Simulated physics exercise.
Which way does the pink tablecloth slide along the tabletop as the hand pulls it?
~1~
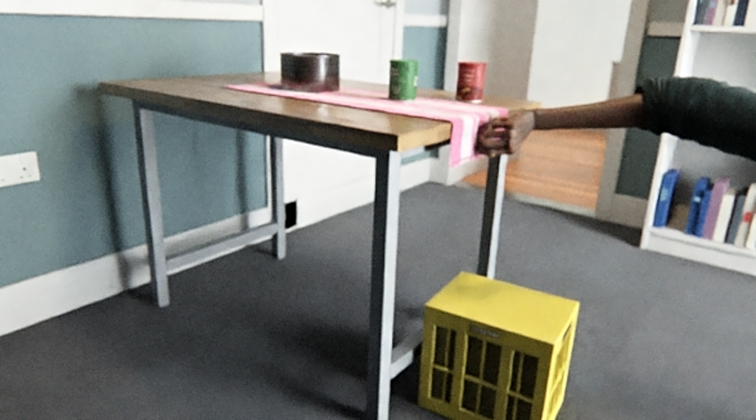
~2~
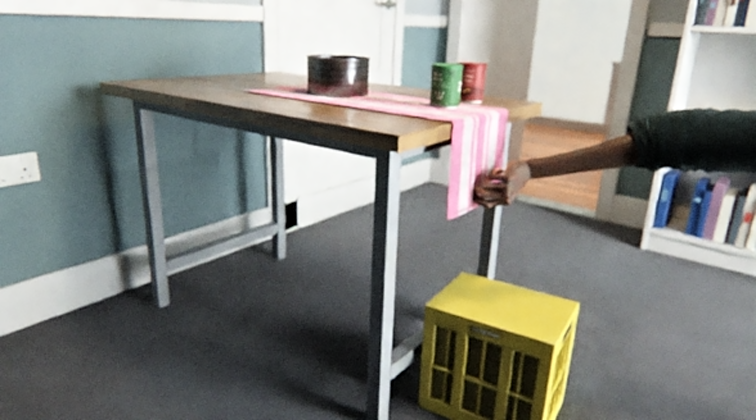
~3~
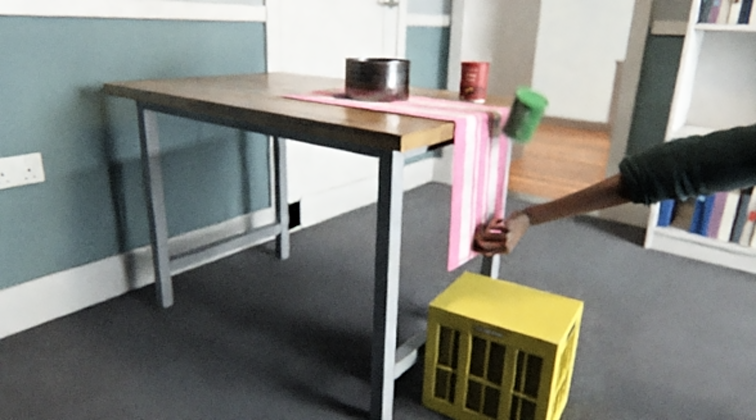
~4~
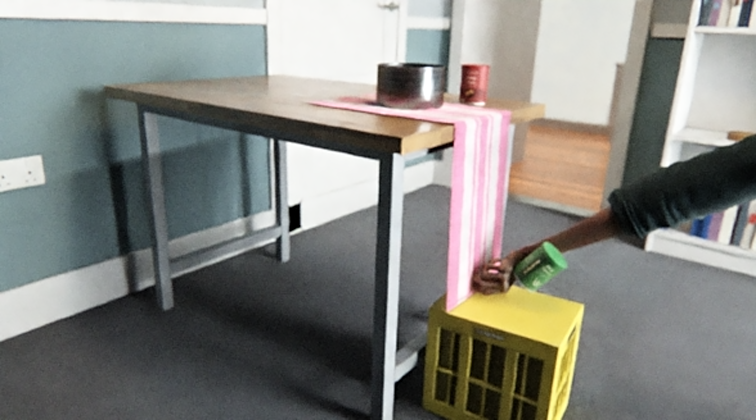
The pink tablecloth slides to the right, with its end going down over the edge of the table.
